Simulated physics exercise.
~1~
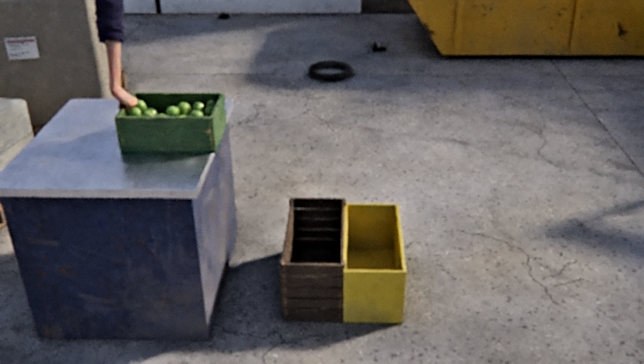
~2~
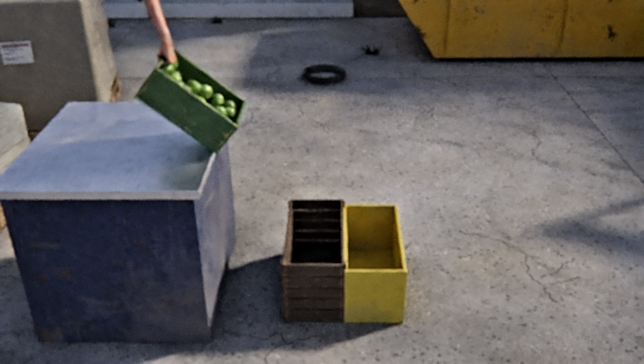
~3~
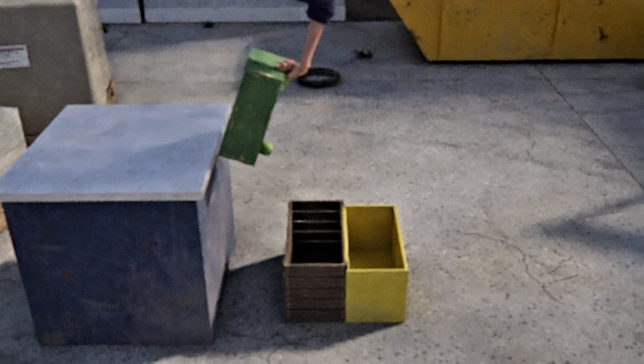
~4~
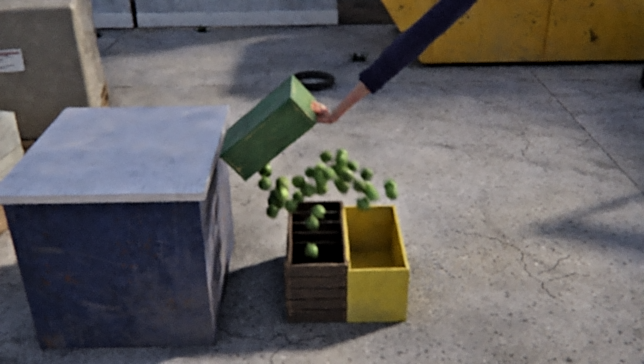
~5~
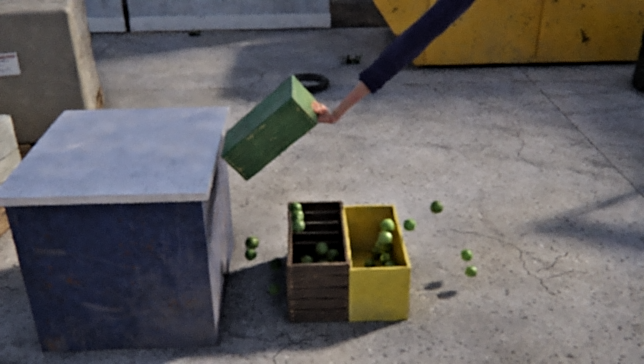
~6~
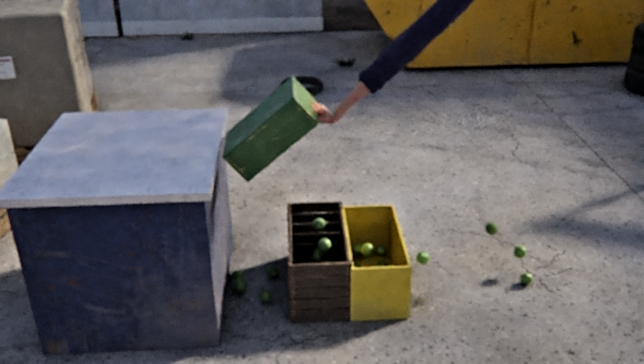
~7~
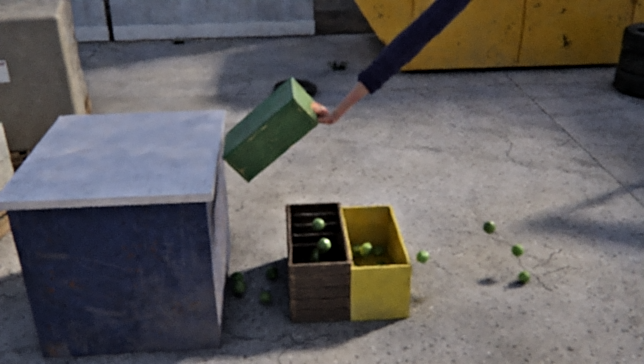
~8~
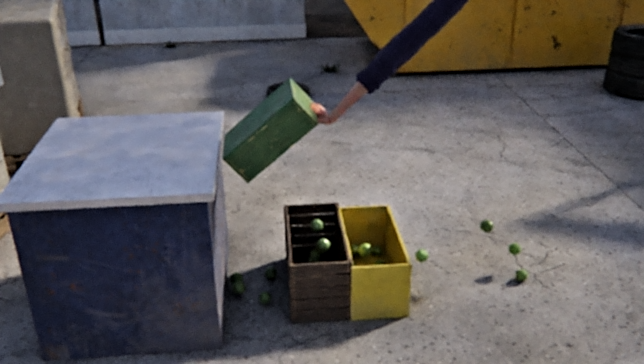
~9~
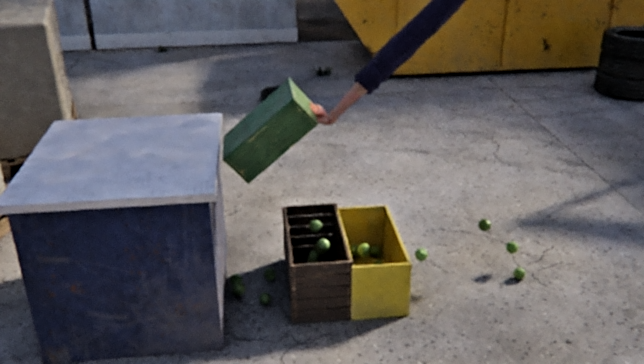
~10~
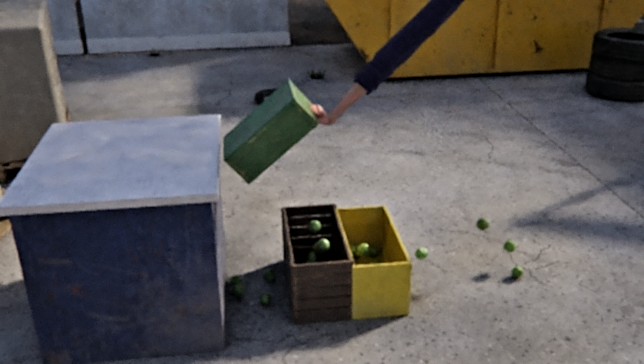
On a sunlit concrete yard, a hand lifts a green tote of green apples from a bench and tips it over, spilling them towards a black bin and a yellow box; apples land in both, while others scatter on the ground at either side.
